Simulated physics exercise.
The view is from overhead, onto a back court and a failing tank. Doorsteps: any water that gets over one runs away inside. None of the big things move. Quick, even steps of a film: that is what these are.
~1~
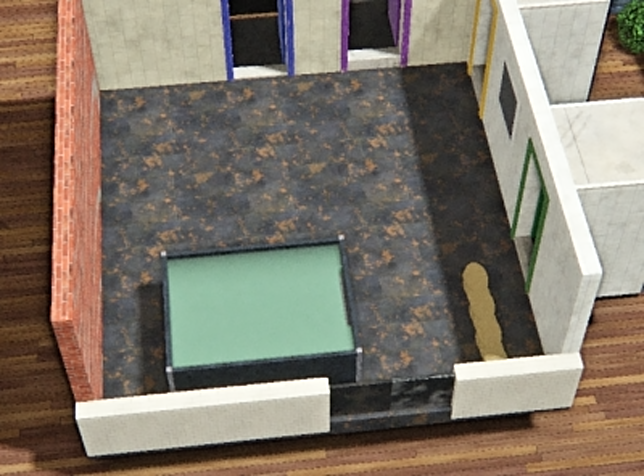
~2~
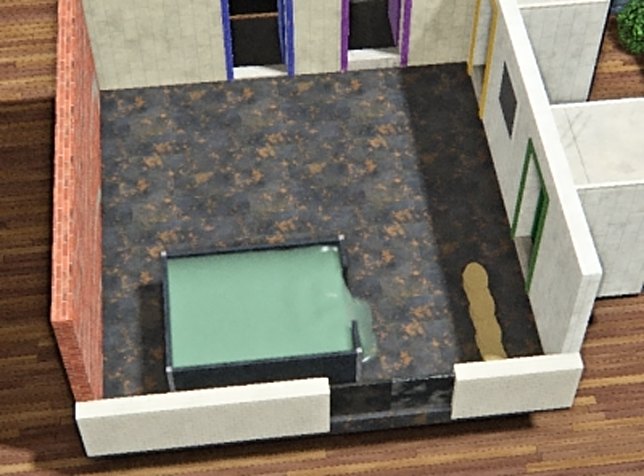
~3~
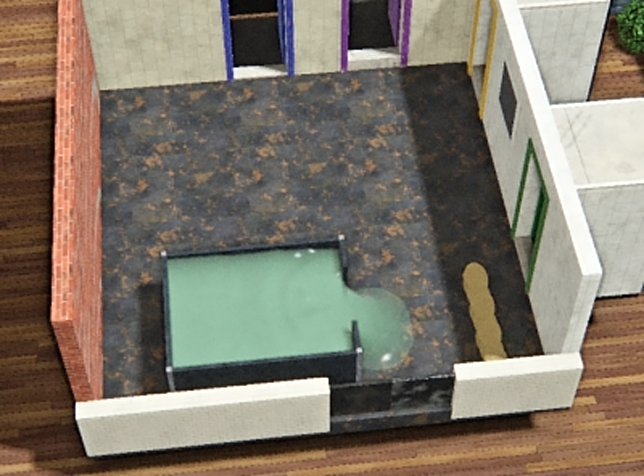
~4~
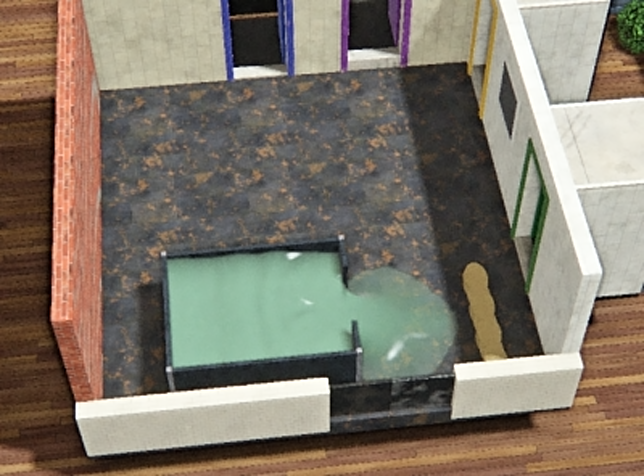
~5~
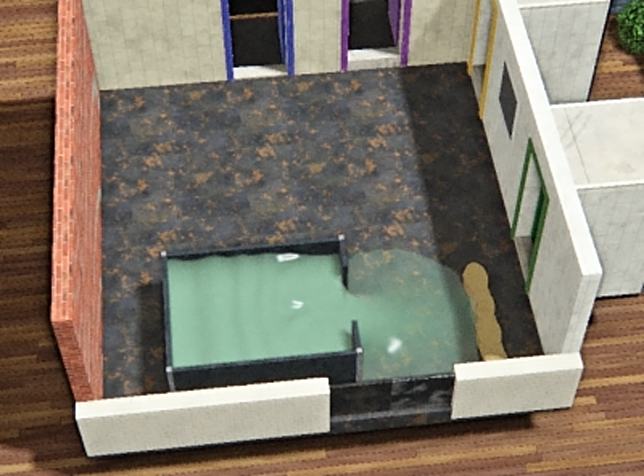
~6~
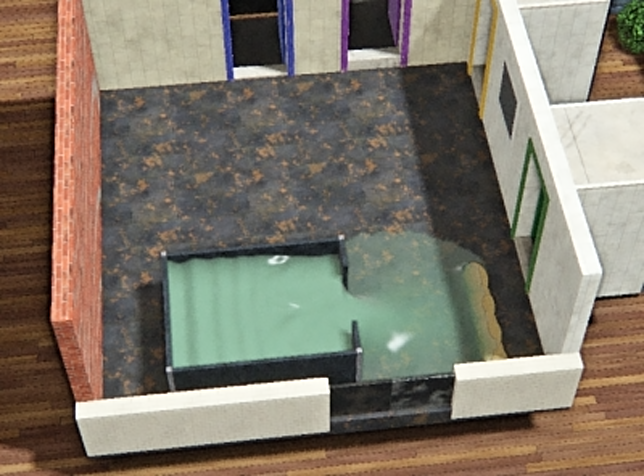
Pale green water pouring through a gap in a rectangular tank's right side, spreading across the dark floor to sandy-coloured mounds.
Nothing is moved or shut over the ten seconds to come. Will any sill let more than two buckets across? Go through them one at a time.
The green door does; the yellow door does not; the purple door does not; the blue door does.
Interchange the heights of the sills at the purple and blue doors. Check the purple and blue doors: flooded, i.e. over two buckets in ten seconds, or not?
As I read it, the purple one ends up above while the blue one remains below.
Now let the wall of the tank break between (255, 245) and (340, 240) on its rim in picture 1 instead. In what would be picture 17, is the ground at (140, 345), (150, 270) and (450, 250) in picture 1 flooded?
Taking the spots in turn: Untouched, untouched and untouched.
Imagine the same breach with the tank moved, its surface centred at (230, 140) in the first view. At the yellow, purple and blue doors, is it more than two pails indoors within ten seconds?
Yellow exceeds the limit; purple falls short; blue falls short.
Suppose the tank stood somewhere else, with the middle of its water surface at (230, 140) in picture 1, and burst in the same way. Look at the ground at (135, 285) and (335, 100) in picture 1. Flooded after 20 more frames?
Point 1: Not wet; point 2: Soaked through.
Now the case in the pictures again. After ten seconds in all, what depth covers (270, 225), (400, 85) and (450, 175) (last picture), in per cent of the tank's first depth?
Roughly 10 per cent, 10 per cent and 14 per cent.
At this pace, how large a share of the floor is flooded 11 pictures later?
That works out to some 30 in a hundred.
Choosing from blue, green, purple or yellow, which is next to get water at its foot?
The green-painted one, I reckon.
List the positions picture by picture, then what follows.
The first picture shows still water in the water tank at (259, 305).
In the second picture, water pours out at (347, 320) and has run to (356, 302).
In the third picture, water pours out at (347, 320) and has run to (409, 339).
In the fourth picture, water pours out at (347, 321) and has run to (453, 328).
In the fifth picture, the front is at (460, 282), out from the gap at (347, 320).
In the sixth picture, water pours out at (347, 320) and has run to (475, 261).
A moment on, water covers 25 % of the floor; the green door wet at the sill, nothing in, the yellow door not reached, the purple door not reached, the blue door not reached.
Next, water covers 30 % of the floor; the green door under two buckets in, the yellow door wet at the sill, nothing in, the purple door not reached, the blue door not reached.
Then, water covers 45 % of the floor; the green door over two buckets in, the yellow door wet at the sill, nothing in, the purple door wet at the sill, nothing in, the blue door not reached.
Later, water covers 85 % of the floor; the green door over two buckets in, the yellow door wet at the sill, nothing in, the purple door wet at the sill, nothing in, the blue door under two buckets in.
In the end, water covers 100 % of the floor; the green door far over two buckets in, the yellow door wet at the sill, nothing in, the purple door wet at the sill, nothing in, the blue door over two buckets in.
